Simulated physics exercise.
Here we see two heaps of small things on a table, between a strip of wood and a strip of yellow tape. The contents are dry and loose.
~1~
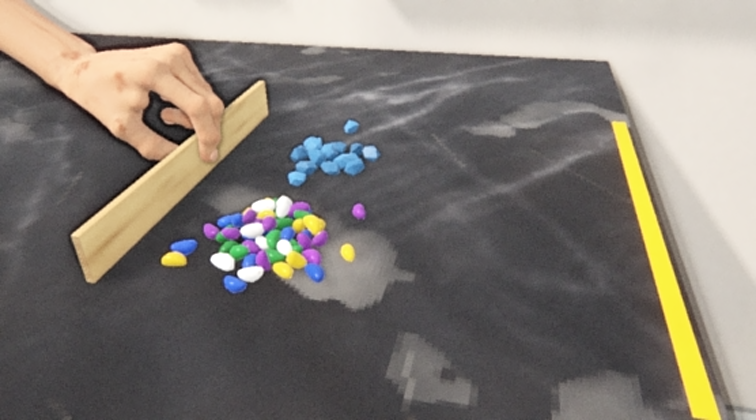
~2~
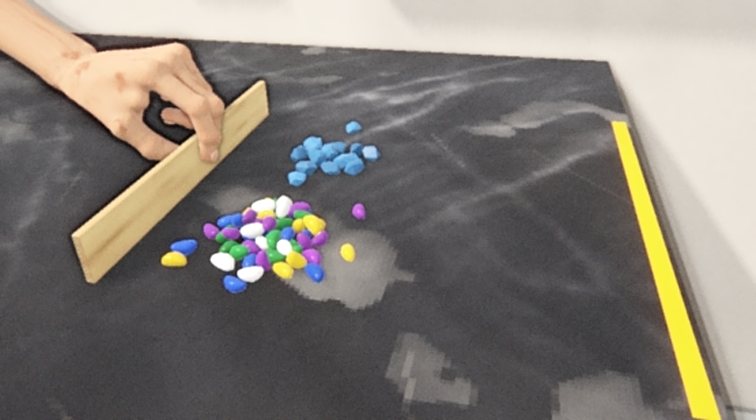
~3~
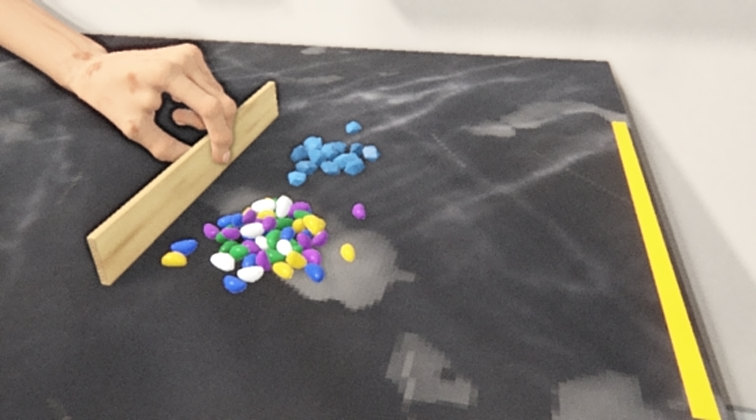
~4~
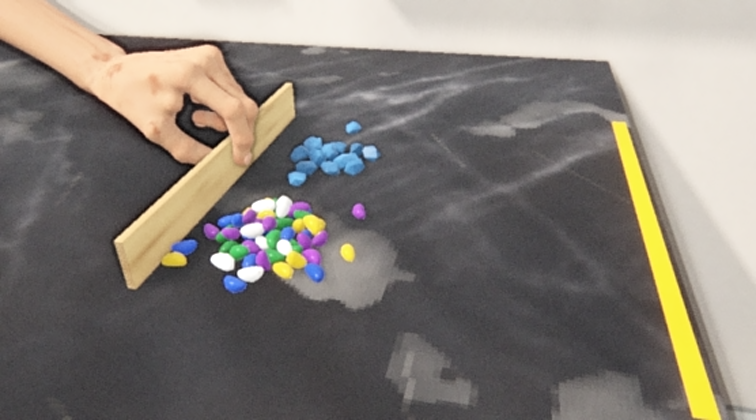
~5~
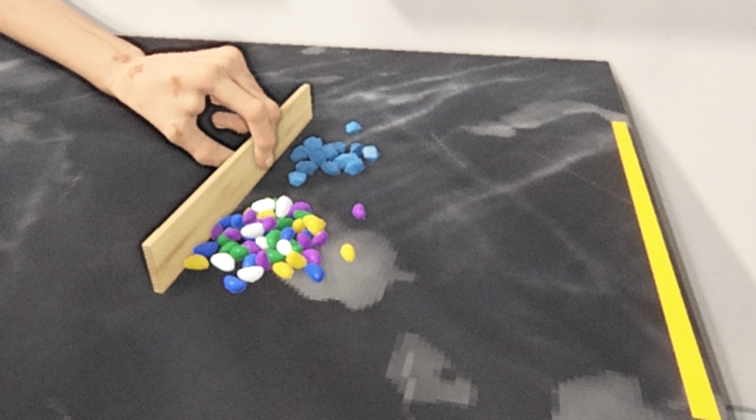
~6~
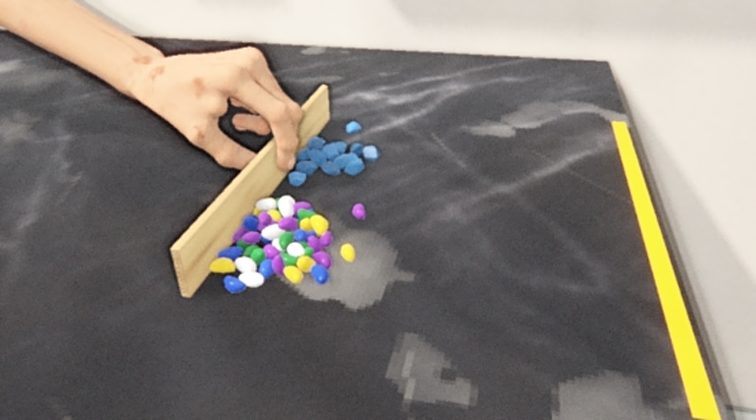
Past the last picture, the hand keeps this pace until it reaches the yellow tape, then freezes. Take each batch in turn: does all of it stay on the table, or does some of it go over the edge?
The nearer batch partly leaves the surface; the farther batch partly leaves the surface.
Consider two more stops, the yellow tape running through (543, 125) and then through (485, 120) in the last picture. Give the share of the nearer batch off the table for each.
Off the table: Some 0 per cent first, 0 per cent second.
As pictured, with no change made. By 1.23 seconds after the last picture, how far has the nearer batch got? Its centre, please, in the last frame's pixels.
Centre at that time, last view: Approx. (486, 264).
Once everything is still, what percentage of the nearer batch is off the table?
My estimate is close to 100 per cent of the pieces.
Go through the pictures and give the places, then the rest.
The first frame shows strip of wood (101, 241), at rest; yellow tape (621, 130), right by the edge; edge at (667, 228); nearer batch (264, 244), some jelly beans; farther batch (329, 153), a few aquarium stones.
The second frame shows strip of wood (102, 241), at rest; farther batch (329, 153).
The third frame shows strip of wood (116, 243); nearer batch (264, 244).
The fourth frame shows strip of wood (142, 246); farther batch (329, 153).
The fifth frame shows strip of wood (169, 250); nearer batch (264, 244), just a few pushed along.
The sixth frame shows strip of wood (196, 253); yellow tape (621, 130); edge at (667, 228); nearer batch (280, 246), roughly half pushed along; farther batch (330, 153).
Then, 1.23 s later than the last frame, strip of wood still moving, near (460, 163); nearer batch all on the table, its front near (551, 275); farther batch all on the table, its front near (527, 166).
Then, 2.48 s later than the last frame, strip of wood stopped at the yellow tape; nearer batch the larger part over the edge; farther batch the larger part over the edge.
Then, 2.76 s later than the last frame, strip of wood stopped at the yellow tape; nearer batch almost all over the edge; farther batch every one over the edge.
When it is over, strip of wood stopped at the yellow tape; nearer batch almost all over the edge; farther batch every one over the edge.
